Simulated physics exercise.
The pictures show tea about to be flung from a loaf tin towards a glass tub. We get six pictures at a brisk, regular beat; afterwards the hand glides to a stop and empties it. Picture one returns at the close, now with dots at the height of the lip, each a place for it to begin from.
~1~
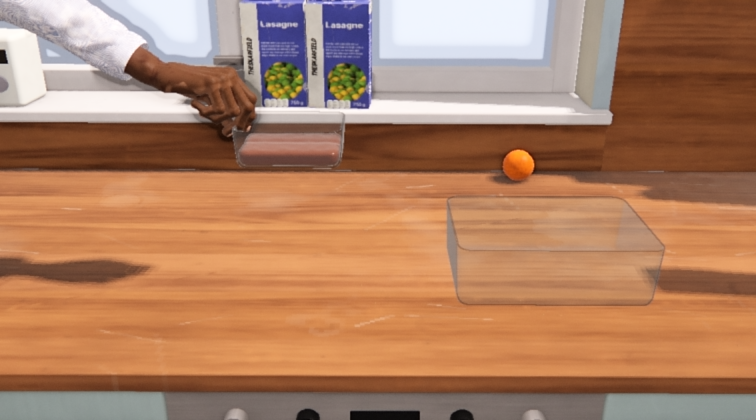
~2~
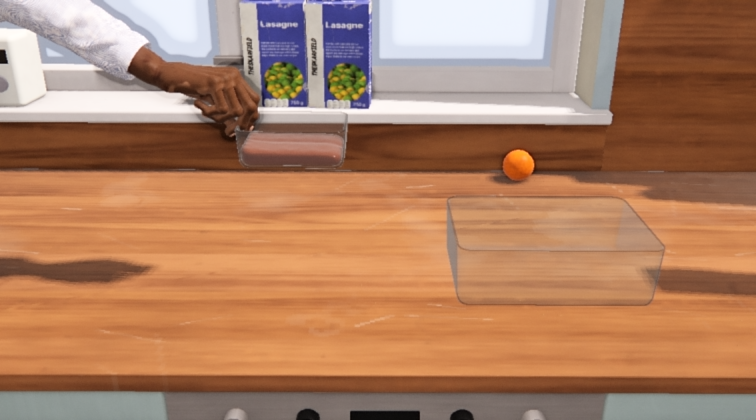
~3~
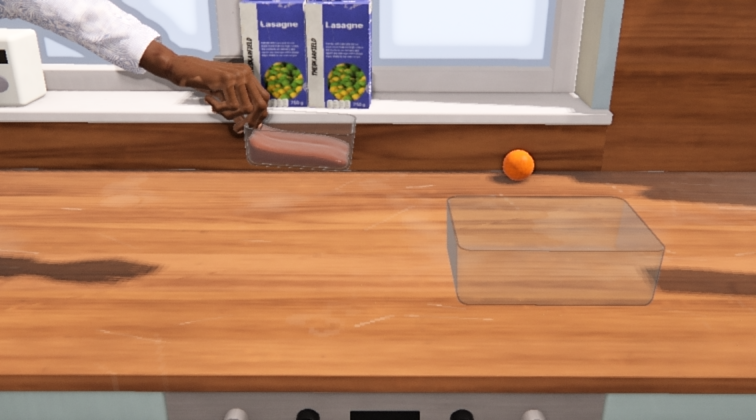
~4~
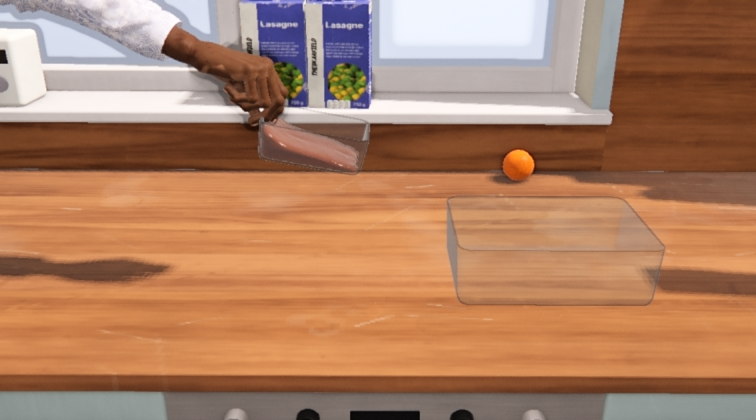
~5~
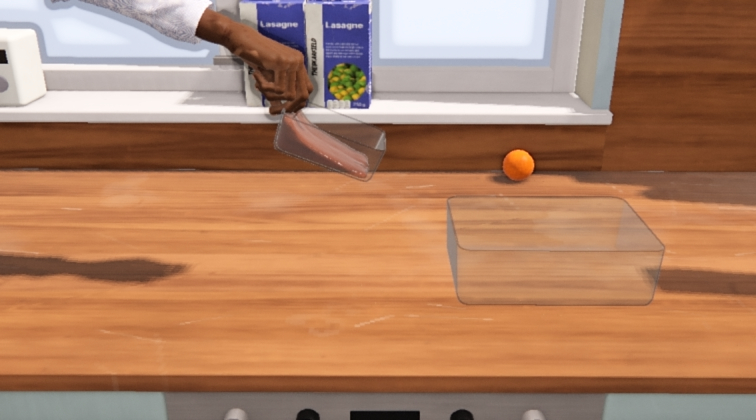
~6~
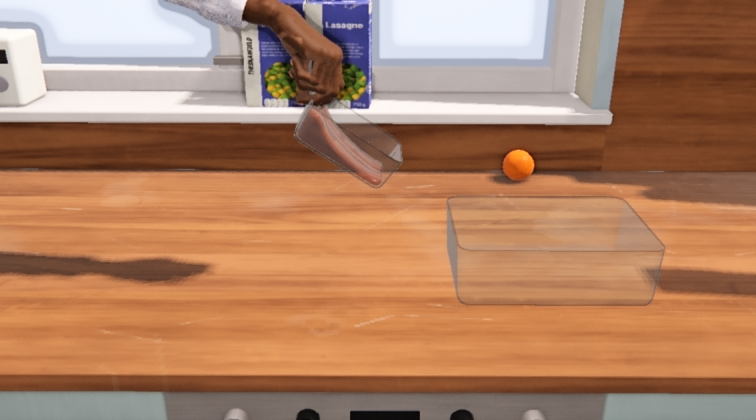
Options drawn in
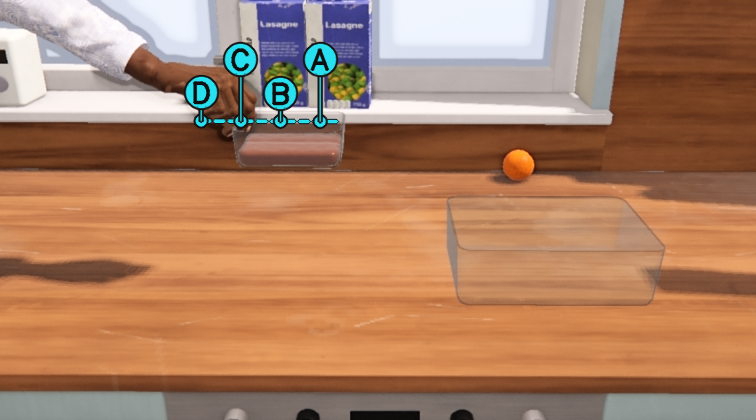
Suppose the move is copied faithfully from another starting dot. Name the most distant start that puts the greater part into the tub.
Use dot A.
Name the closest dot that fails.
Here it is dot B.
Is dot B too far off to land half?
Yes.
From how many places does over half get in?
One.
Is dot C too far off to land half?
Yes.
On the marked copy, A at (320, 121); B at (280, 121); C at (240, 121); D at (201, 120).
For dot A, about 73 % lands in the tub, 21 % falls short and 6 % goes beside or beyond.
For dot B, about 29 % lands in the tub, 66 % falls short and 5 % goes beside or beyond.
For dot C, about 10 % lands in the tub, 83 % falls short and 7 % goes beside or beyond.
For dot D, about 0 % lands in the tub, 97 % falls short and 3 % goes beside or beyond.
